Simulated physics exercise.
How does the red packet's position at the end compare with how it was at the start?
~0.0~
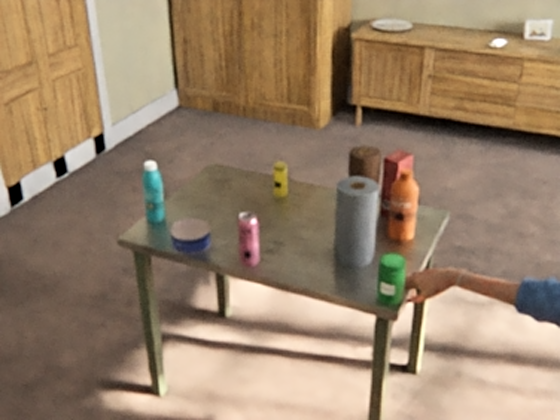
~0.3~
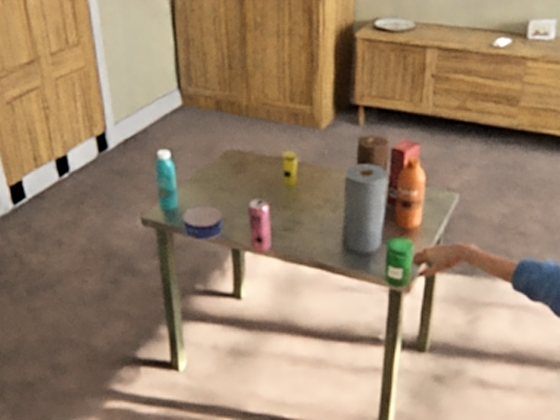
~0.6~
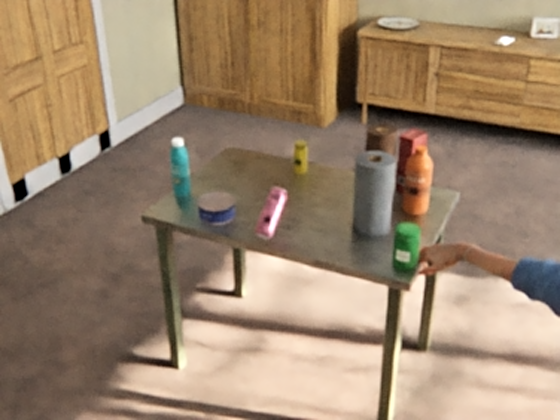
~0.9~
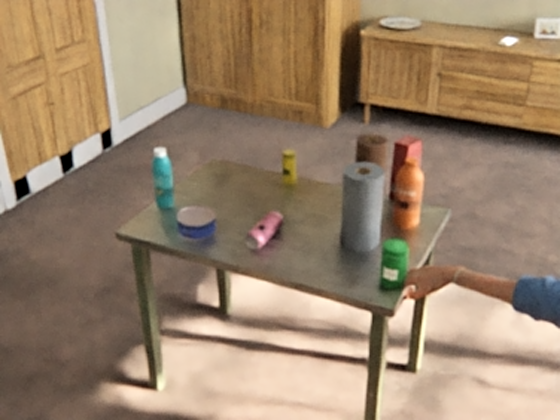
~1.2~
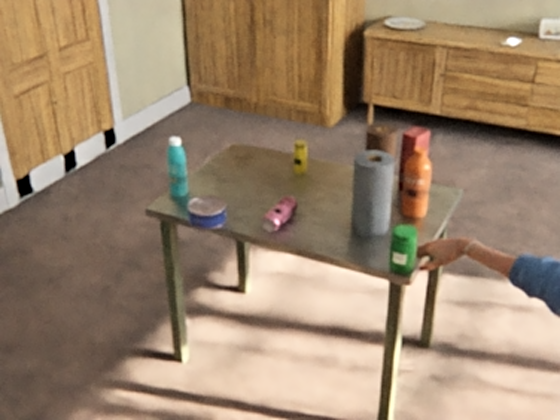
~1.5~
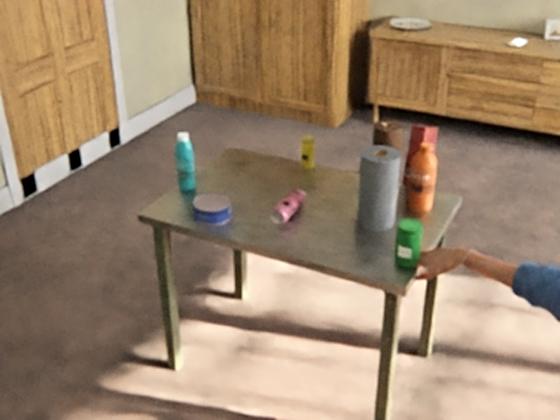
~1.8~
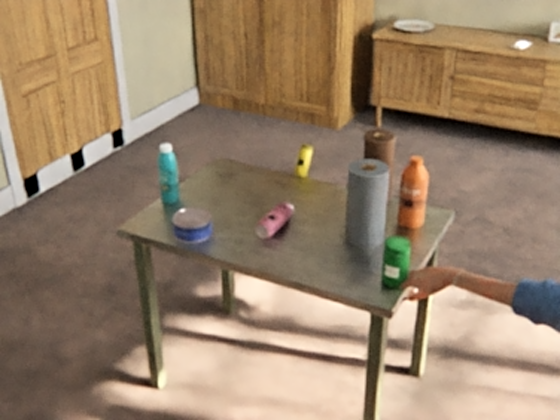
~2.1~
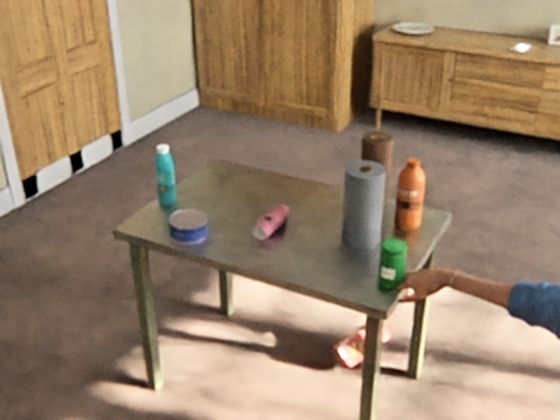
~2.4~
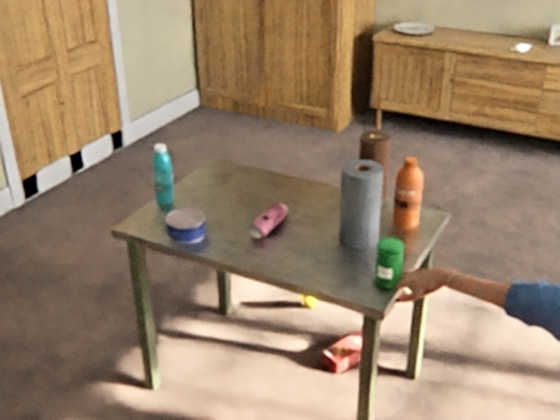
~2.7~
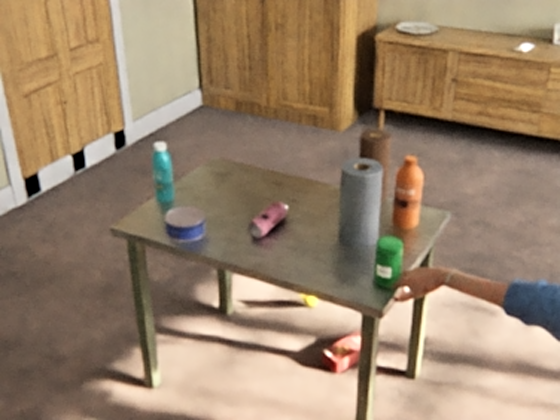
At the start the red packet stands upright on the table near the orange bottle. By the end it is lying on its side on the floor beneath the table.
